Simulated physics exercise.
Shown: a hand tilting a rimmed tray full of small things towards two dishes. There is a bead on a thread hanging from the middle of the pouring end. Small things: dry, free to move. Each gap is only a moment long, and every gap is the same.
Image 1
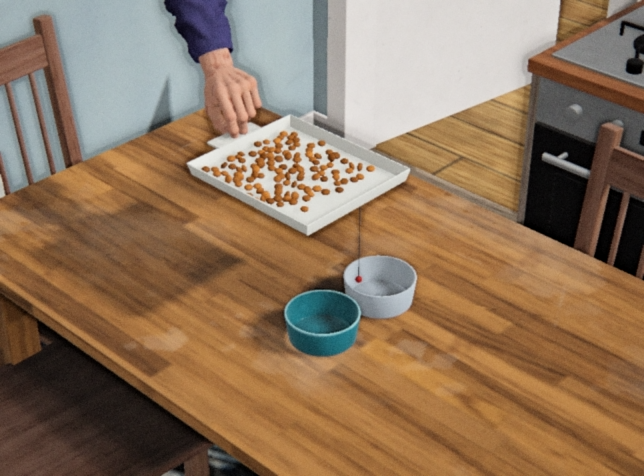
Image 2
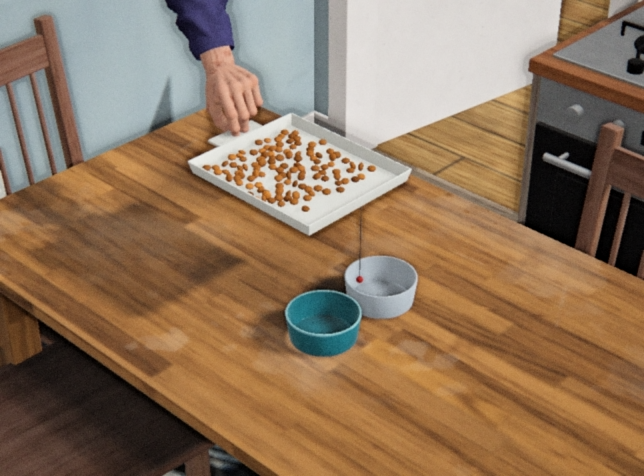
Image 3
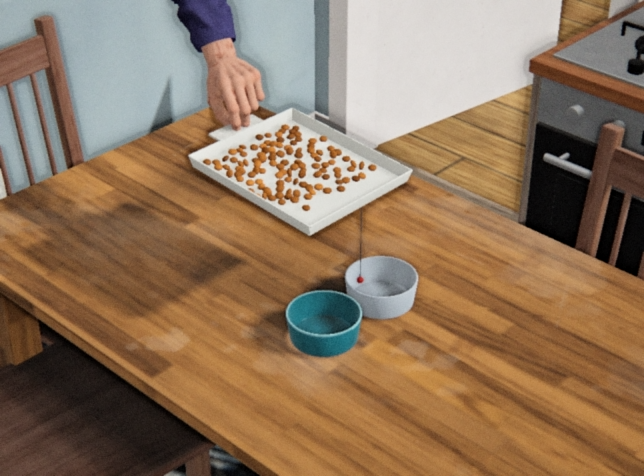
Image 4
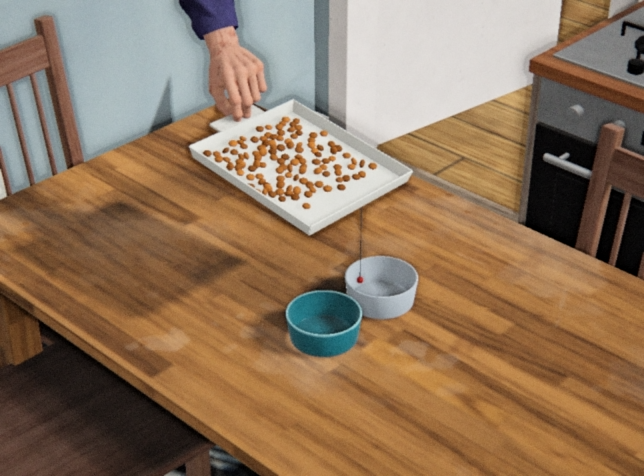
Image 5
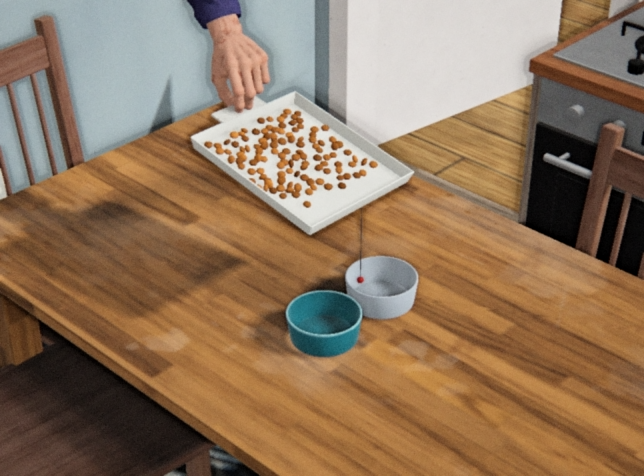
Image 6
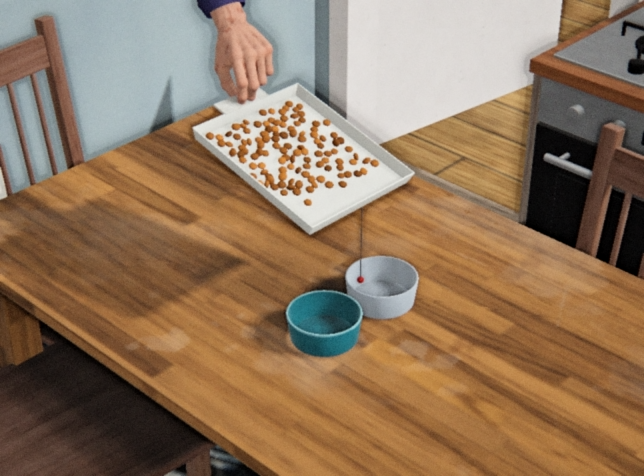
A hand slowly tilts a white tray of brown kibble above two bowls on a table.
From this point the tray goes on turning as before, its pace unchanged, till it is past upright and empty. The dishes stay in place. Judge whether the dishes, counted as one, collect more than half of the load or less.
The dishes will keep a minor share of it.
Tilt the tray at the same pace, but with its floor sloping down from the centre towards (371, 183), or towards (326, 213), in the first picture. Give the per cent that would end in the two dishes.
About 50 % and 80 %.
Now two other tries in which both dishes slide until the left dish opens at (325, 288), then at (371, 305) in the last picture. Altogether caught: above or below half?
For the two places in order: A minority share, a majority share.
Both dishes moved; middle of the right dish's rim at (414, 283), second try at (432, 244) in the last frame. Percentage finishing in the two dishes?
It would be roughly 90 per cent, followed by roughly 30 per cent.
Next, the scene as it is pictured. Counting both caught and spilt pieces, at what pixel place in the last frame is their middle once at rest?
Around (406, 322).
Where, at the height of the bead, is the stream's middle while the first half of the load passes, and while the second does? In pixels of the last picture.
Close to (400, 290), then close to (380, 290).
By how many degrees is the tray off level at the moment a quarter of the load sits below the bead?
Reading: Some 95°.
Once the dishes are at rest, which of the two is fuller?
Once things settle, the right of the two ends up fuller.
Soon after the last picture, tray tipped steeply; nearly all on the tray; a small part in the air.
A little later, tray tipped right over; about two thirds on the tray; a stray few in the left dish; a small part in the right dish; about a quarter outside both; a small part in the air.
Later still, tray tipped past a quarter turn; a small part in the left dish; about a quarter in the right dish; about two thirds outside both.
At rest, tray tipped past a quarter turn; a small part in the left dish; about a quarter in the right dish; about two thirds outside both.
